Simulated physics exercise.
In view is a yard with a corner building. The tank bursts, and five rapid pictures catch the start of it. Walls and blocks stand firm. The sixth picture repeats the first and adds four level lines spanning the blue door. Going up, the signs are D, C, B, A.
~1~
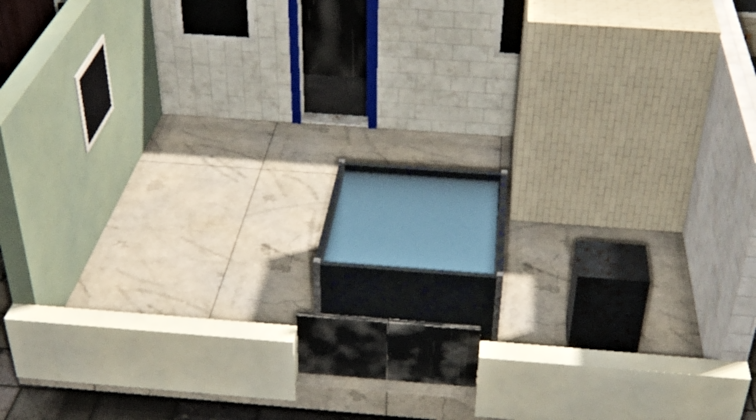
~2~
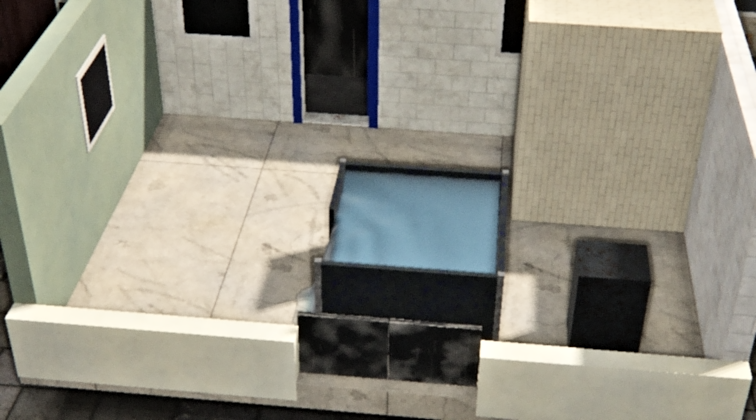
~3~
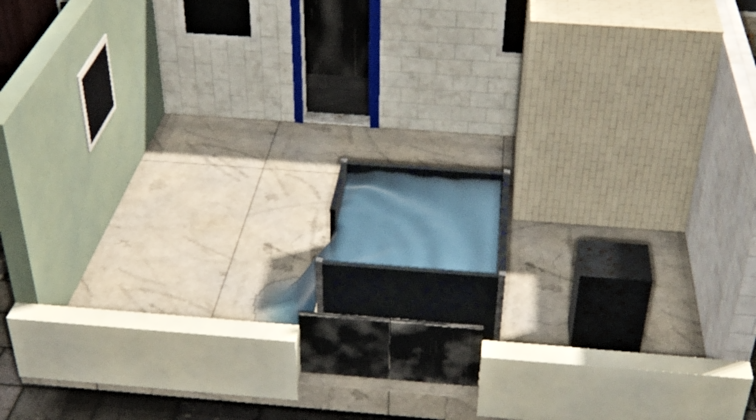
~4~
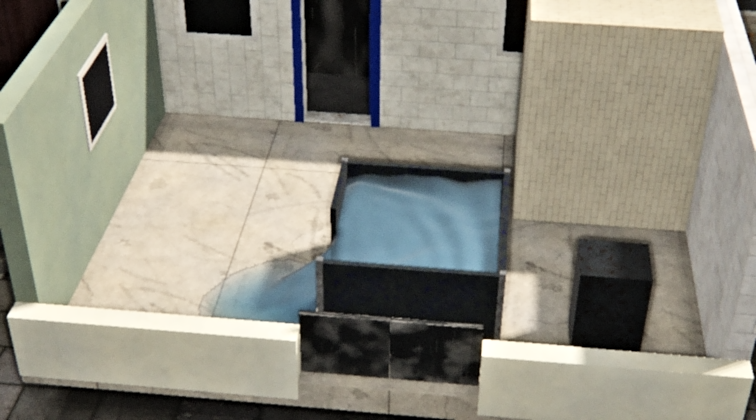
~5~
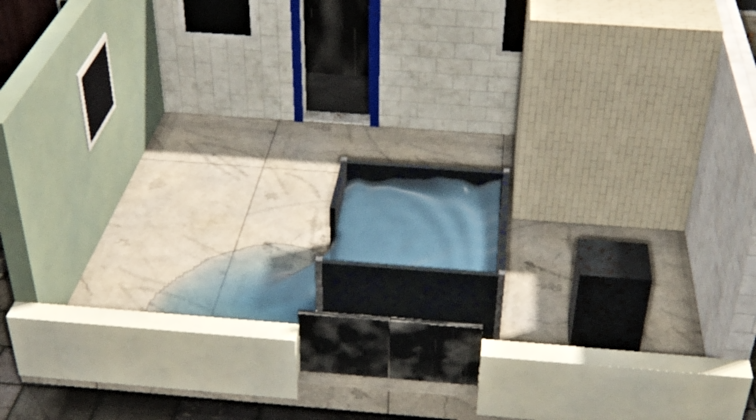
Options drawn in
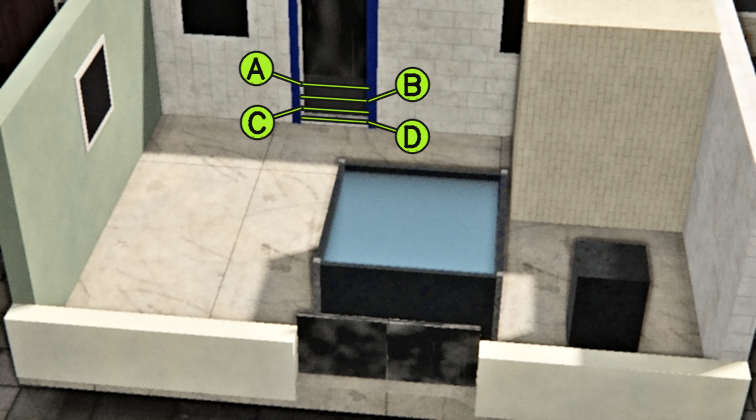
The clip opens on a walled yard with a blue-framed doorway, a corner building and a dark-sided tank of still blue water behind a shut gate. The water ripples and pours from the tank's left side, then spreads leftward across the pale floor in a widening sheet along the front wall.
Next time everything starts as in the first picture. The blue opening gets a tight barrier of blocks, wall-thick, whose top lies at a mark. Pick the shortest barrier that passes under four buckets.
I would pick height C.
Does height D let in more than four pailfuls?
Yes, it does.
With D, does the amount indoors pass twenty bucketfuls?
No, it does not.
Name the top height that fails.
D.
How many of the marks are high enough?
Three of the four.
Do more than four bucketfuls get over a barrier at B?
No, not at all.
On the marked copy, A at (334, 86); B at (334, 98); C at (334, 110); D at (335, 119); from the bottom up D, C, B, A.
With A, nothing gets over.
With B, nothing gets over.
With C, nothing gets over.
With D, about 8 bucketfuls get in.
